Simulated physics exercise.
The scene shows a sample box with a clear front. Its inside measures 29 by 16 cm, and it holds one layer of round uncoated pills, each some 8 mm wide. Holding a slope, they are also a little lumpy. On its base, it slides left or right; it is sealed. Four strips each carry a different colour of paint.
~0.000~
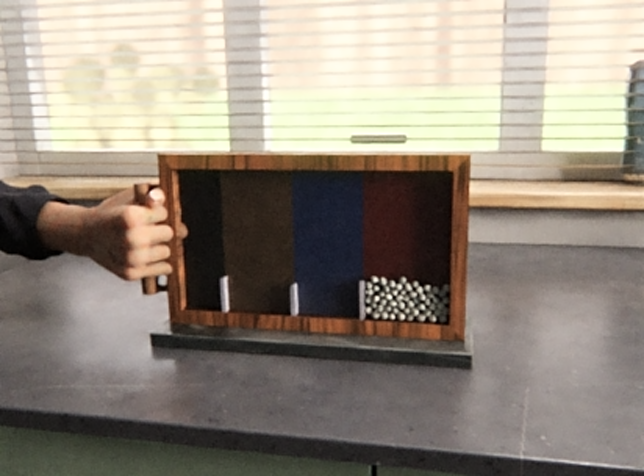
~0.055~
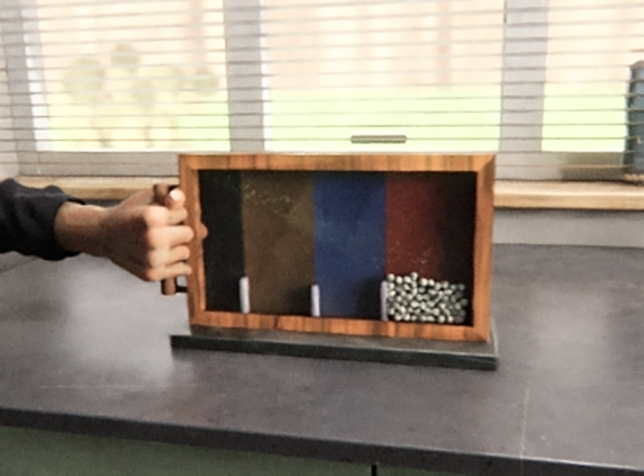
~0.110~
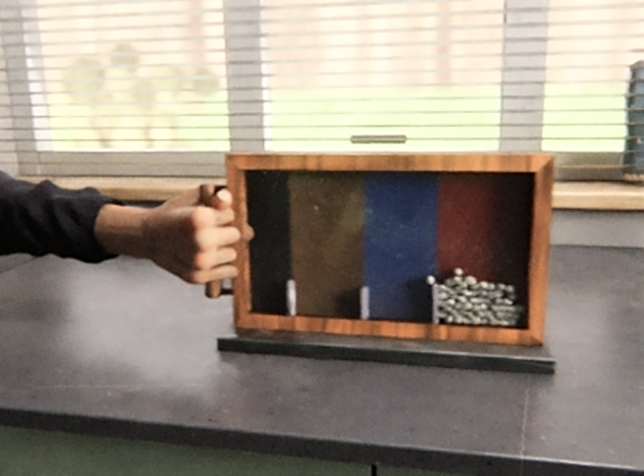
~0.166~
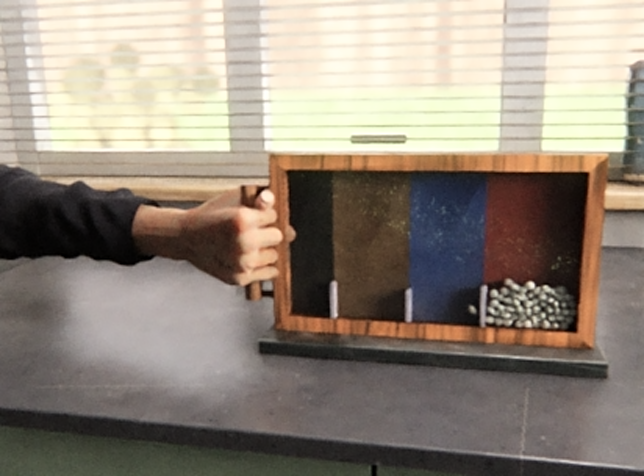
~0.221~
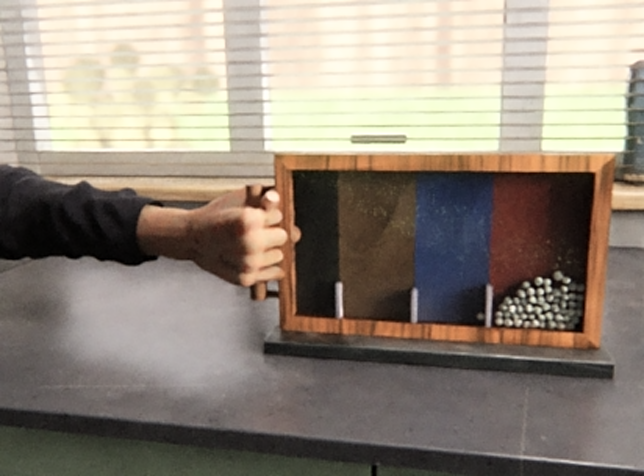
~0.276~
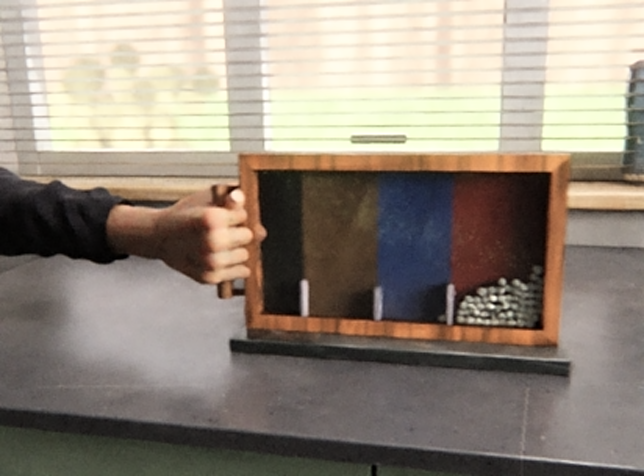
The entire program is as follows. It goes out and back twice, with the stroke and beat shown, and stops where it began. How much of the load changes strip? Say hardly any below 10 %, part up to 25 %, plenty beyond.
That share is moderate.
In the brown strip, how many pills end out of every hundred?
Near 0 in a hundred, I'd say.
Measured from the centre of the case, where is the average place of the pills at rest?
The middle sits around 8 cm right of it and 6 cm below it.
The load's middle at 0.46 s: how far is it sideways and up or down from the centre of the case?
About 9 cm right and 5 cm below.
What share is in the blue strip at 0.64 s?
Share: Near 10 %.
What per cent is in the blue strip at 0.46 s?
About 5 per cent.
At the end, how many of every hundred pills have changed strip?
My reckoning puts it near 15 percent.
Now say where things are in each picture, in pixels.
At its start; about 60 pills; load centre (406, 300); top pill (402, 281); red (407, 191), blue (327, 190), black (199, 188), brown (256, 189), in the first picture.
In the second picture, 2 cm to the right; load centre (425, 300); top pill (414, 276).
In the third picture, 8 cm to the right; load centre (476, 302); top pill (458, 272); wall ends (437, 285), (364, 289), (291, 282).
In the fourth picture, 12 cm to the right; load centre (530, 307); top pill (508, 282).
In the fifth picture, 13 cm to the right; load centre (542, 306); top pill (558, 276).
In the sixth picture, 9 cm to the right; load centre (504, 304); top pill (538, 270); red (500, 193), blue (415, 191), black (280, 189), brown (340, 190).
After 0.46 s, it is 3 cm to the right; the pills' middle is 9 cm right of and 5 cm below the centre; red 95 %, blue 5 %; 5 % have changed strip.
After 0.64 s, it is 12 cm to the right; the pills' middle is 10 cm right of and 6 cm below the centre; red 90 %, blue 10 %; 10 % have changed strip.
After 0.80 s, it is at its start; the pills' middle is 9 cm right of and 6 cm below the centre; red 90 %, blue 10 %; 10 % have changed strip.
At rest by 1.4 s, it is at its start; red 85 %, blue 10 %, black 0 %, brown 0 %; 15 % have changed strip.
